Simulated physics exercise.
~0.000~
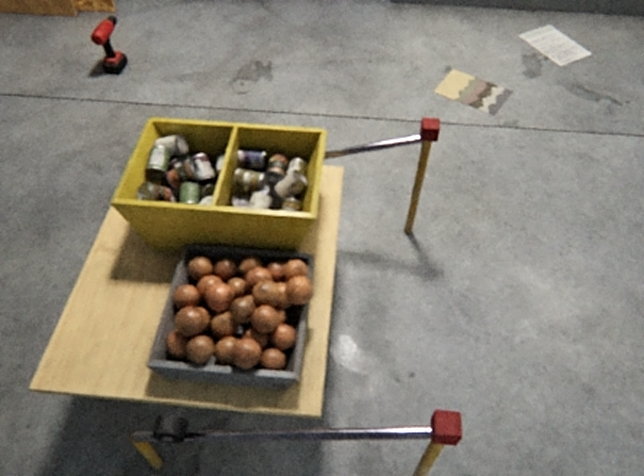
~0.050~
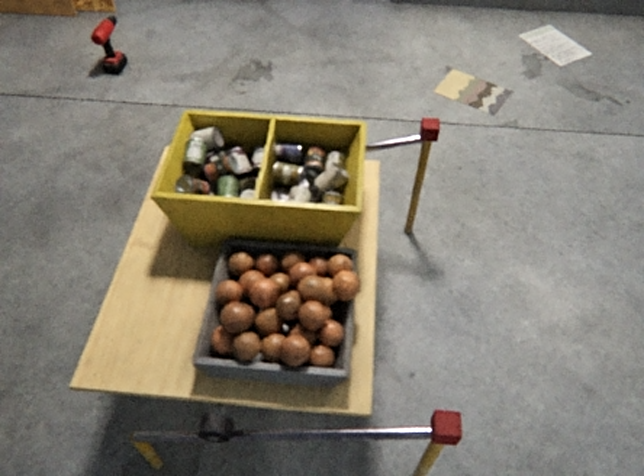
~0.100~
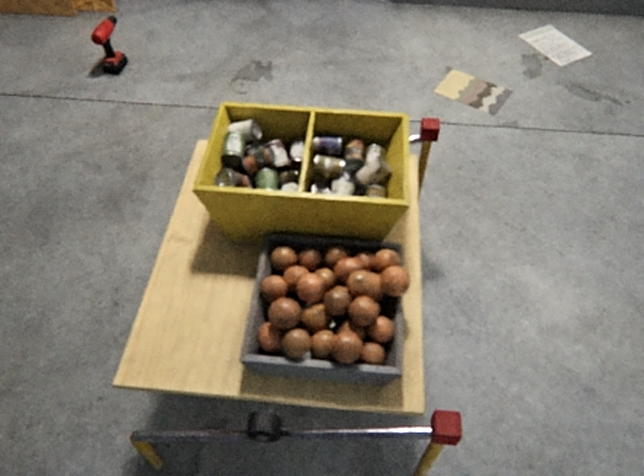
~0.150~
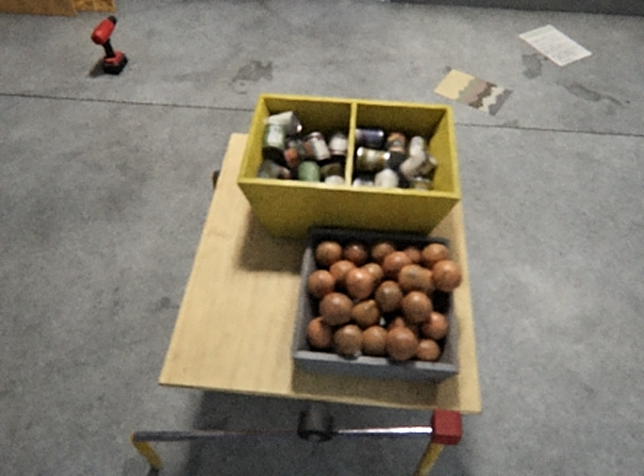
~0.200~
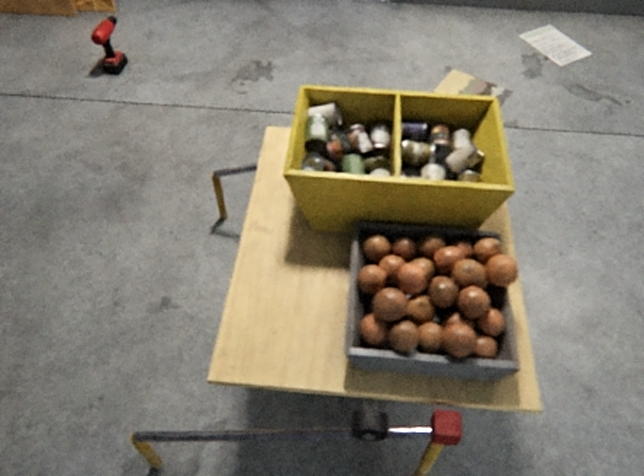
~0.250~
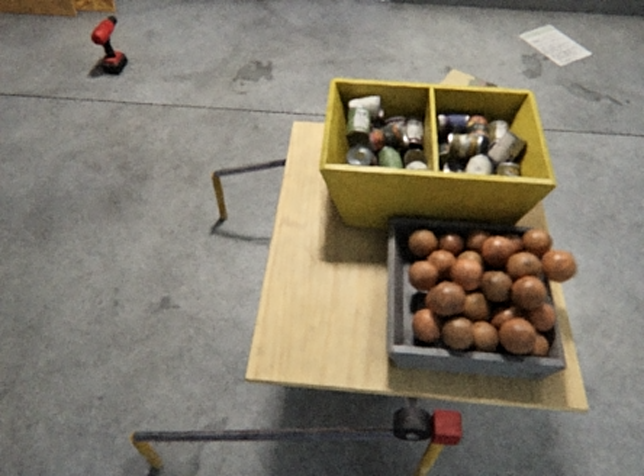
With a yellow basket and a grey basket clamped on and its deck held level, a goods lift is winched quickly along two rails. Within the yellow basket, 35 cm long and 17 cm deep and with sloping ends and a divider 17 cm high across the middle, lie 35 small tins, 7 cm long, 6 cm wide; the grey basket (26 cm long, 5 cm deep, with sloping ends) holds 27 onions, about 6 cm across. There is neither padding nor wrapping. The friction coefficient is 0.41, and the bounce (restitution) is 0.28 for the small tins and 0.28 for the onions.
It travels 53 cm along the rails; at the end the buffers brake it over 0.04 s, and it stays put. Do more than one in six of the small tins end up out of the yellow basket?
No.
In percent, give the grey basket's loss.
Grey basket: 50% lost.
After 0.34 s, 0 of 35 out of the yellow basket and 5 of 27 out of the grey basket.
After 0.50 s, 0 of 35 out of the yellow basket and 12 of 27 out of the grey basket.
After 0.72 s, 0 of 35 out of the yellow basket and 12 of 27 out of the grey basket.
Final count (at 1.27 s), 0 of 35 out of the yellow basket and 13 of 27 out of the grey basket. Asked share, 0 of 35, 0 per cent.
